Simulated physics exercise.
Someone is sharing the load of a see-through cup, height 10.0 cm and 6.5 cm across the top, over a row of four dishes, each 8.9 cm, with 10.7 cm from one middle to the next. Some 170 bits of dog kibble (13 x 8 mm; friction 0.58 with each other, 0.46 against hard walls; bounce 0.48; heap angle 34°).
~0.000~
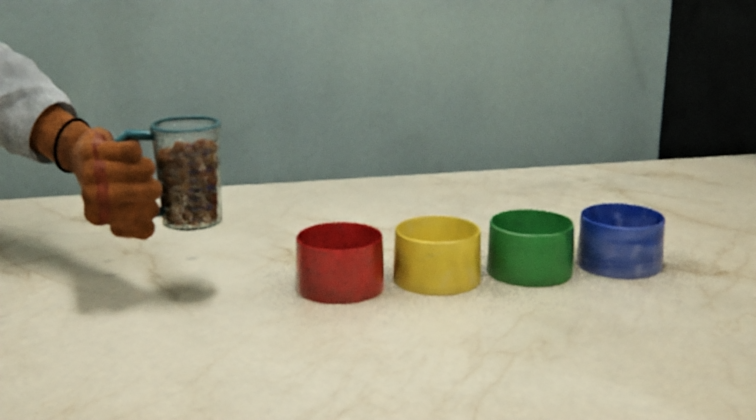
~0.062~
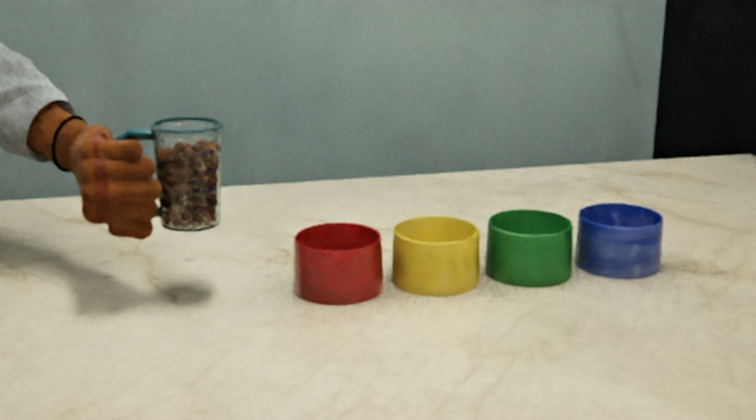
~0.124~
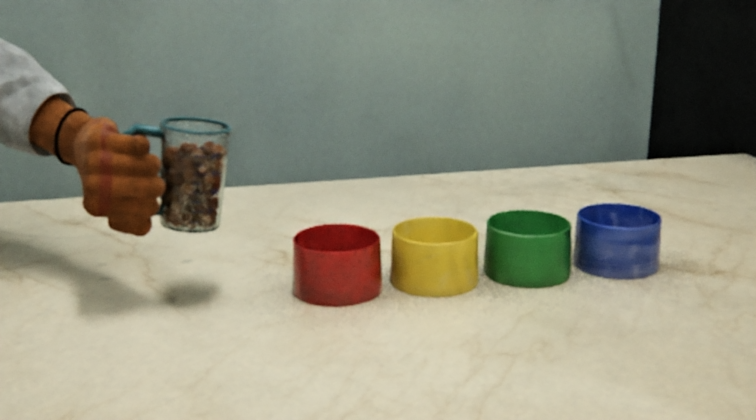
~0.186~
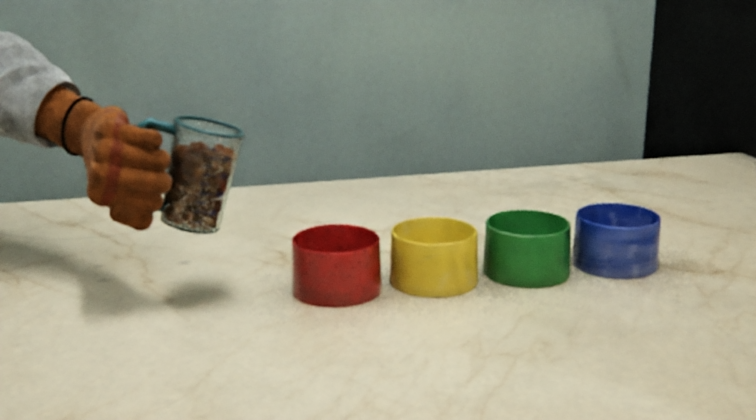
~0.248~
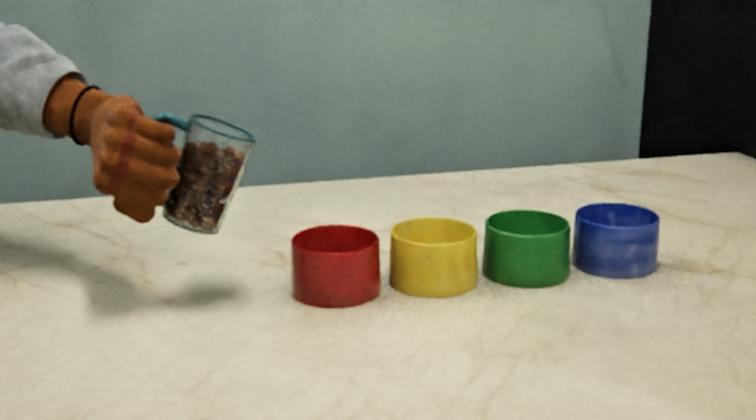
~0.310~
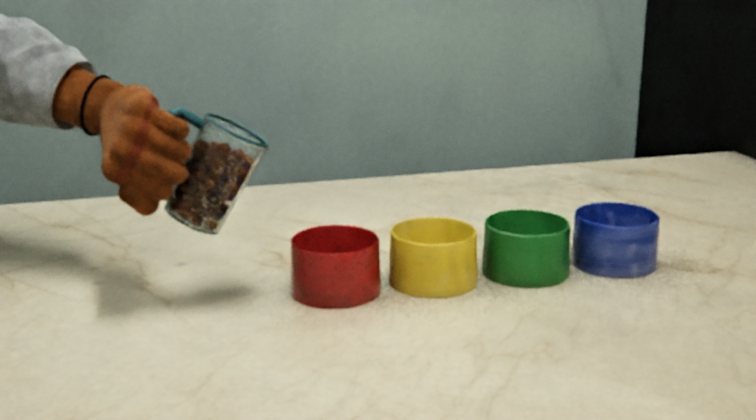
The clip opens on a hand at the left holding a clear cup of small brown pieces upright above a pale marbled table, beside a row of red, yellow, green and blue dishes. The hand then tilts the cup rightward and shifts it slightly right, the pieces still inside.
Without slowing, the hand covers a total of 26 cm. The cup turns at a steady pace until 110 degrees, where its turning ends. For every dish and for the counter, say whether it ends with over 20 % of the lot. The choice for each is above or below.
Red - below it, blue - below it, green - below it, yellow - above it, counter - above it.
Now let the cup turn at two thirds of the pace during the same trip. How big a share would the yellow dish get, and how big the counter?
The yellow dish would get 60 and the counter 20.
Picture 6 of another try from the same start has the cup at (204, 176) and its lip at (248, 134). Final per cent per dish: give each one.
Final shares - red 0 %, blue 0 %, green 0 %, yellow 60 %.
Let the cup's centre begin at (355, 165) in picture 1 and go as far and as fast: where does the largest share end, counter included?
Result - top receiver is green.
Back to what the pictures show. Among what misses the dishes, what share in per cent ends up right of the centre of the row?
20 per cent.
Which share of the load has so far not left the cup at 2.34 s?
About 15 percent.
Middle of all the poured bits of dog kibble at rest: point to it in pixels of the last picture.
Approximately (435, 272) in the last view.
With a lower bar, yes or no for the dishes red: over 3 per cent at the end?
Red: True.
After 1.15 s, tilt 110 degrees; cup holds 80 %, red 15 %.
Then, at 1.72 s, tilt 110 degrees; cup holds 35 %, red 15 %, yellow 40 %.
After 2.34 s, tilt 110 degrees; cup holds 15 %, red 15 %, yellow 45 %.
At rest (3.7 s), red 15 %, blue 0 %, green 0 %, yellow 45 %, counter 30 %, cup 10 %.
